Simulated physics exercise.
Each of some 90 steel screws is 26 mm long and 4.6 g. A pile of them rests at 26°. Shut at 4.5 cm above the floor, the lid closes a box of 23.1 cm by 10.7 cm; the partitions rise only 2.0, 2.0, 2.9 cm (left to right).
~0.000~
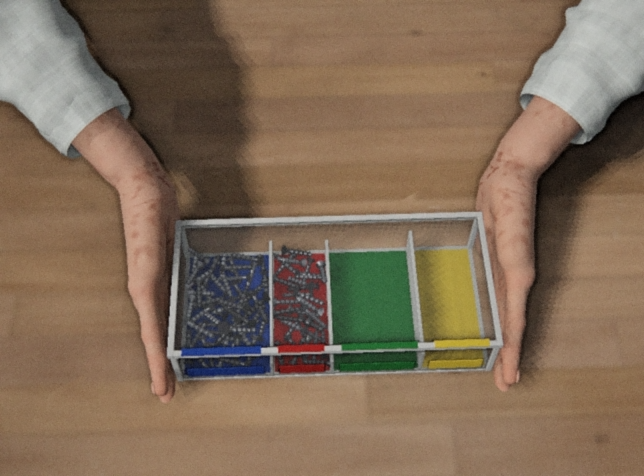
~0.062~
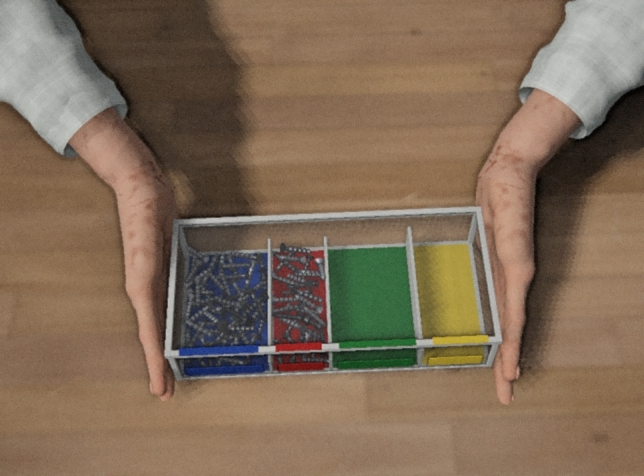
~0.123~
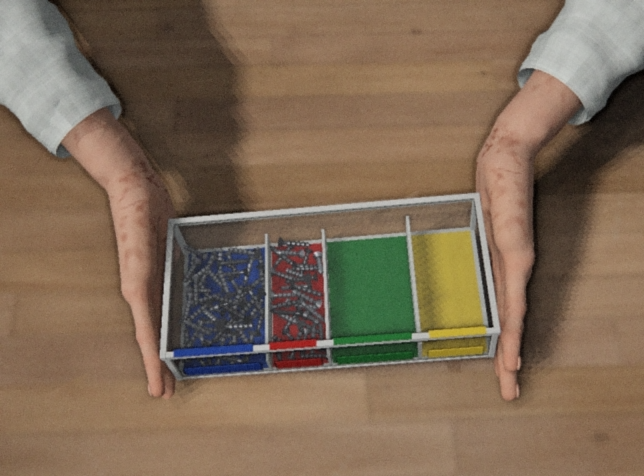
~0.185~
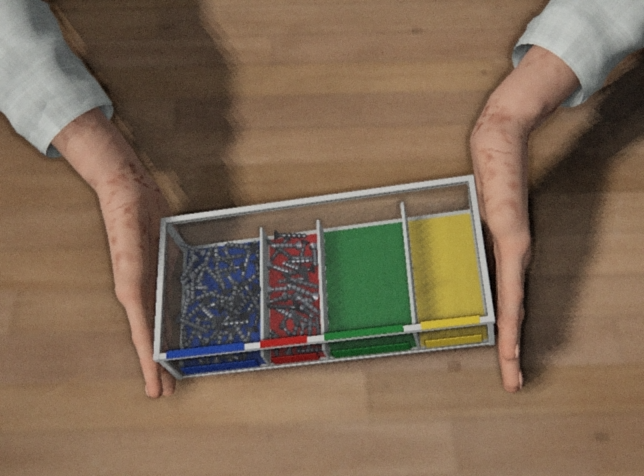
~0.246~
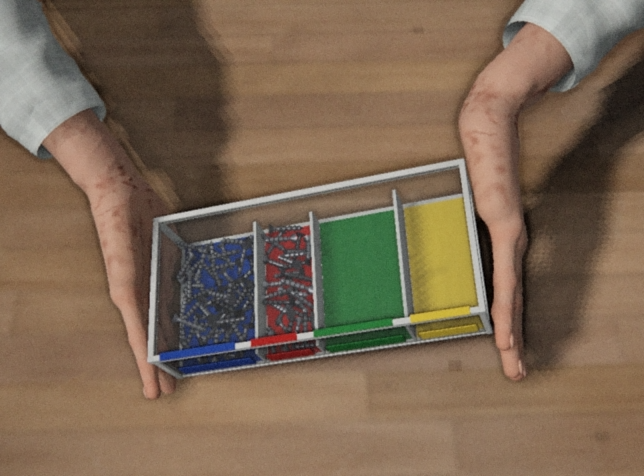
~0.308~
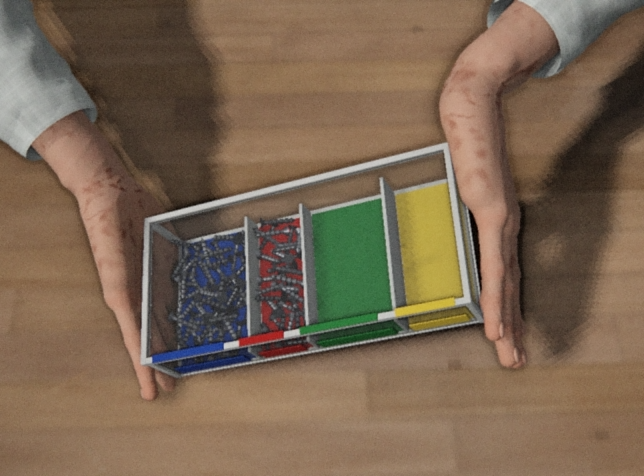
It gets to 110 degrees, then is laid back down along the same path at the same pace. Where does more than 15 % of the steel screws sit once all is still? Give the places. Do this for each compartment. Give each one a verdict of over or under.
Red - under; blue - over; green - under; yellow - under.
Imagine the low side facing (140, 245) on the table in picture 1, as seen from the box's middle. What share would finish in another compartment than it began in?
Roughly 35 percent of them.
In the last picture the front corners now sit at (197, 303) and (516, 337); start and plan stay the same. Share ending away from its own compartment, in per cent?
Then roughly 100 per cent.
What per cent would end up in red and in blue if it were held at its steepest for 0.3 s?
Red 0; blue 100.
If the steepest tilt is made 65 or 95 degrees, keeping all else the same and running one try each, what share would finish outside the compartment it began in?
0 % and 35 %.
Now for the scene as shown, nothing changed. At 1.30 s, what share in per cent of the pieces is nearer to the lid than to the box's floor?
60 per cent, give or take.
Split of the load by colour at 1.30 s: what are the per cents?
The split is red at 5, blue at 95, green at 0 and yellow at 0 per cent.
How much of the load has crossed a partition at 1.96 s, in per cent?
Around 30 per cent.
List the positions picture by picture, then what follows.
Box tilt 0 degrees, front corners at (174, 352) and (497, 342); red 35 %, blue 65 %, in the first frame.
Box tilt 2 degrees, front corners at (171, 352) and (496, 338), in the second frame.
Box tilt 6 degrees, front corners at (167, 353) and (494, 329), lowest corner left front, in the third frame.
Box tilt 12 degrees, front corners at (160, 355) and (488, 317), lowest corner left front, in the fourth frame.
Box tilt 18 degrees, front corners at (155, 357) and (479, 308), lowest corner left front, in the fifth frame.
Box tilt 24 degrees, front corners at (148, 359) and (465, 298), lowest corner left front; red 35 %, blue 65 %. The box's pace is about 95 degrees a second, in the sixth frame.
After 1.30 s, tilt 109 degrees; red 5 %, blue 95 %.
After 1.96 s, tilt 48 degrees; red 5 %, blue 95 %.
After 2.66 s, tilt 0 degrees; red 5 %, blue 95 %.
By 3.0 s all is still; red 5 %, blue 95 %, green 0 %, yellow 0 %.
